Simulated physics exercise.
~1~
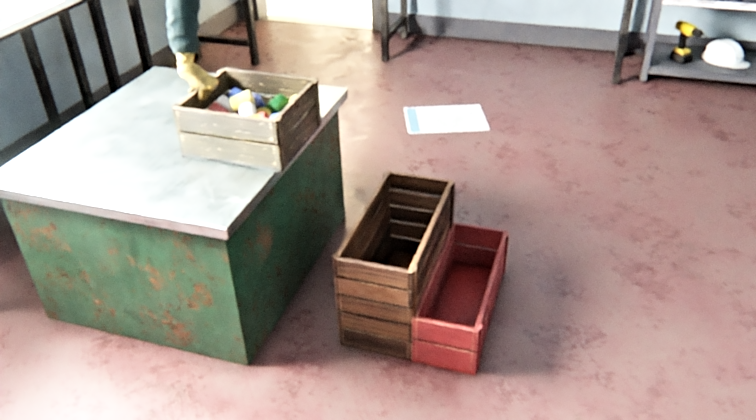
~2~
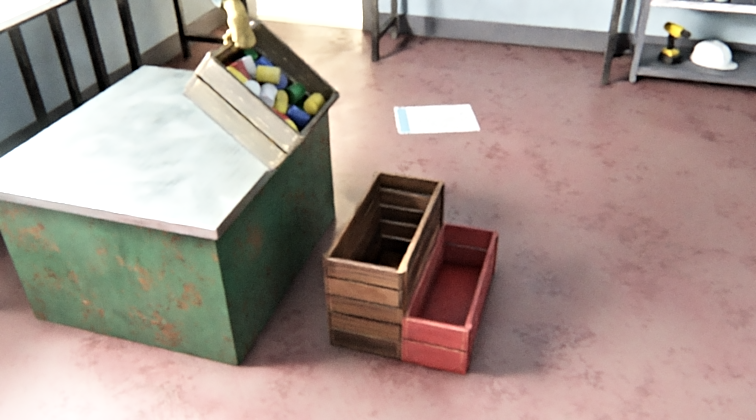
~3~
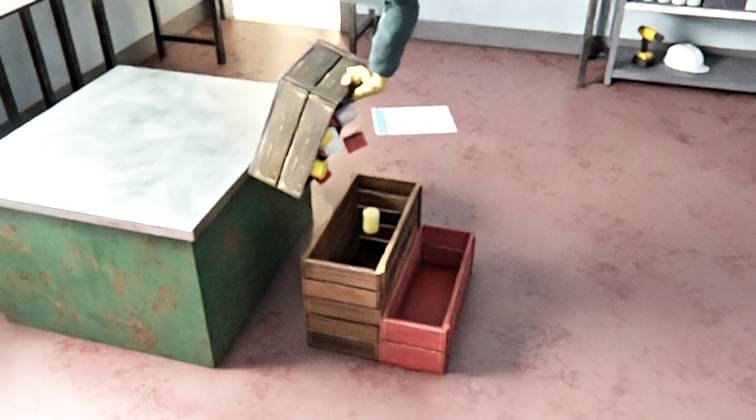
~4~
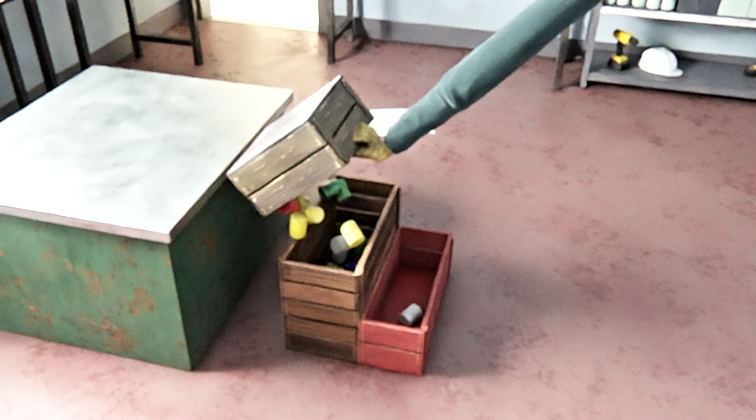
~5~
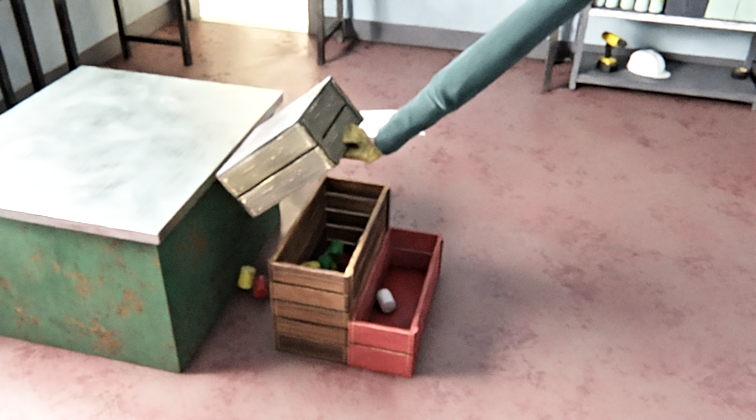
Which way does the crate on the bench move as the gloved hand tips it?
The crate moves to the right, tipping over the edge of the bench towards the wooden trough.
